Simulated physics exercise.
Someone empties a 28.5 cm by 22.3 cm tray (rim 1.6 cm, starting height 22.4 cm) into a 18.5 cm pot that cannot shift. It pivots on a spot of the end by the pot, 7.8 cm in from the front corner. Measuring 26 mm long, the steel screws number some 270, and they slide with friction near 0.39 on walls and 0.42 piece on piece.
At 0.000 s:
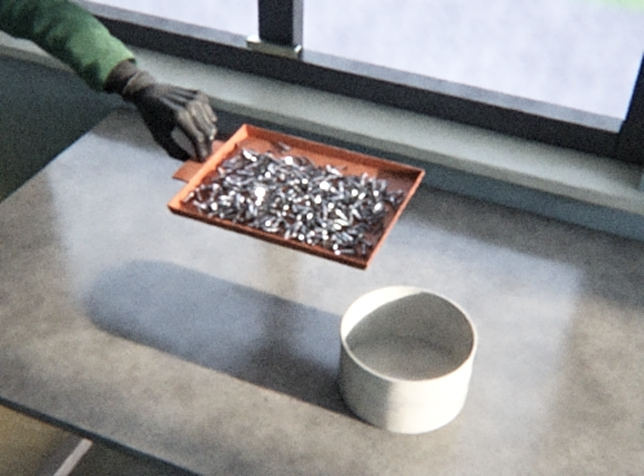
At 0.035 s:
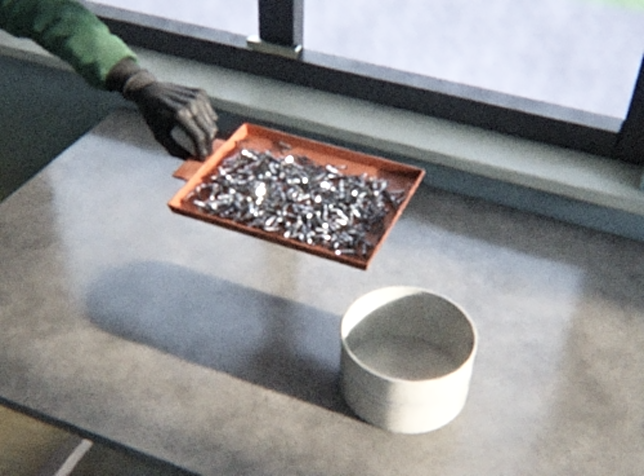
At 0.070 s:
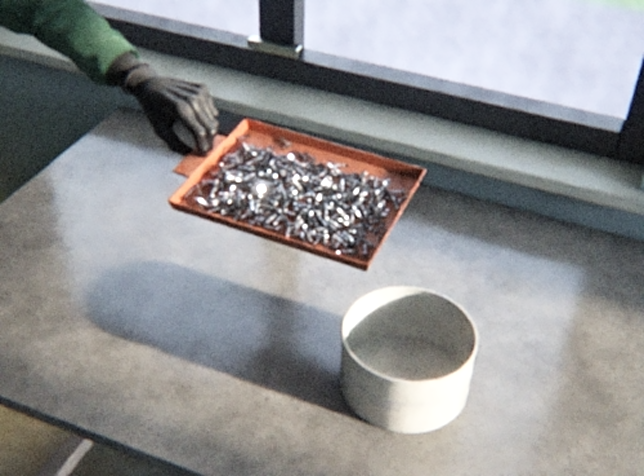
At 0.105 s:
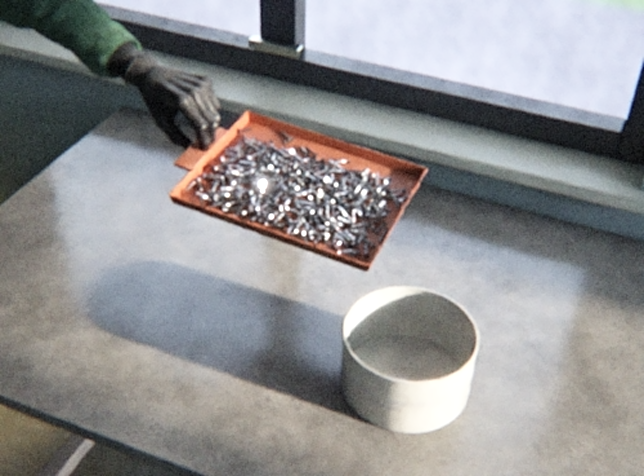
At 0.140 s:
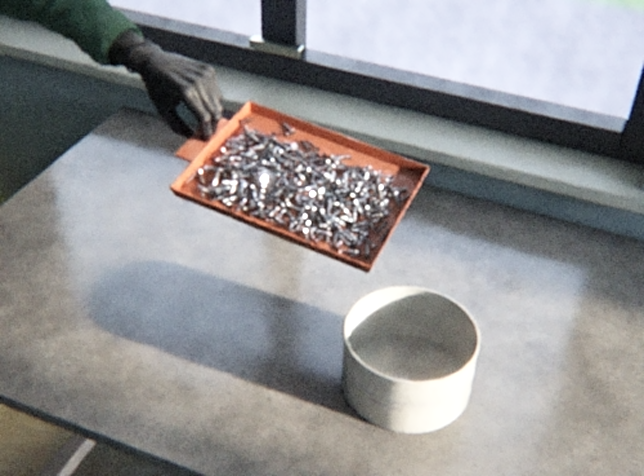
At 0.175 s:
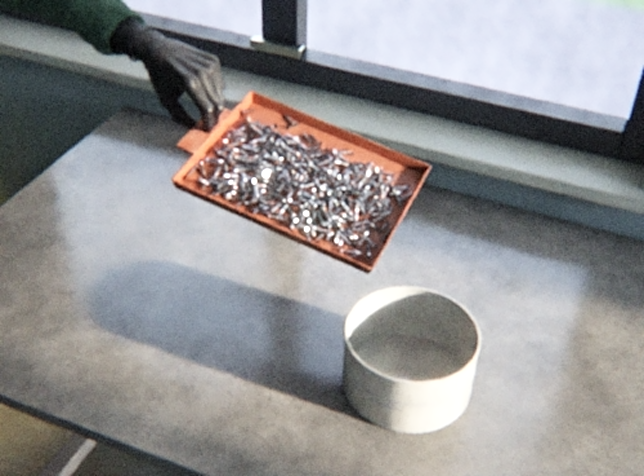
At the start, a dark-gloved hand in a green sleeve holds an orange tray of small shiny metal pieces nearly level above a gray table, beside a pale round pot. The hand then rises slightly, tilting the tray gently down toward the right, while the pieces stay in it.
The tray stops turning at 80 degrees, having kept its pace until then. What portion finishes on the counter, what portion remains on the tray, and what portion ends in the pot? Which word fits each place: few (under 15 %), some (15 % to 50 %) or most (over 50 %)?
Counter gets few; tray gets few; pot gets most.
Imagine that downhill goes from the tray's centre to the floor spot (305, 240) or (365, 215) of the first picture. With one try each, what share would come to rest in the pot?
Approximately 45 percent, then 45 percent.
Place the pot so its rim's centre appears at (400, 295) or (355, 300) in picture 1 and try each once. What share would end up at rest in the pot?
Try one: ~ 45 %; try two: ~ 25 %.
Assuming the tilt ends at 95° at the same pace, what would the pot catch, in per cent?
In that case some 95 per cent.
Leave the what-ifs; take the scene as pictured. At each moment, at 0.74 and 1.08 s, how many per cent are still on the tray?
In order, near 75 and near 5.
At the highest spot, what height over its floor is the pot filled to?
I'd put it at close to 3.0 centimetres.
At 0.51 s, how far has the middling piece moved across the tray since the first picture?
Roughly 4 cm.
After 0.51 s, tilt 44 degrees; the tray holds 100 %, the pot 0 %.
After 0.74 s, tilt 67 degrees; the tray holds 75 %, the pot 0 %.
After 1.08 s, tilt 80 degrees; the tray holds 5 %, the pot 85 %.
At rest (2.1 s), counter 5 %, tray 0 %, pot 95 %.
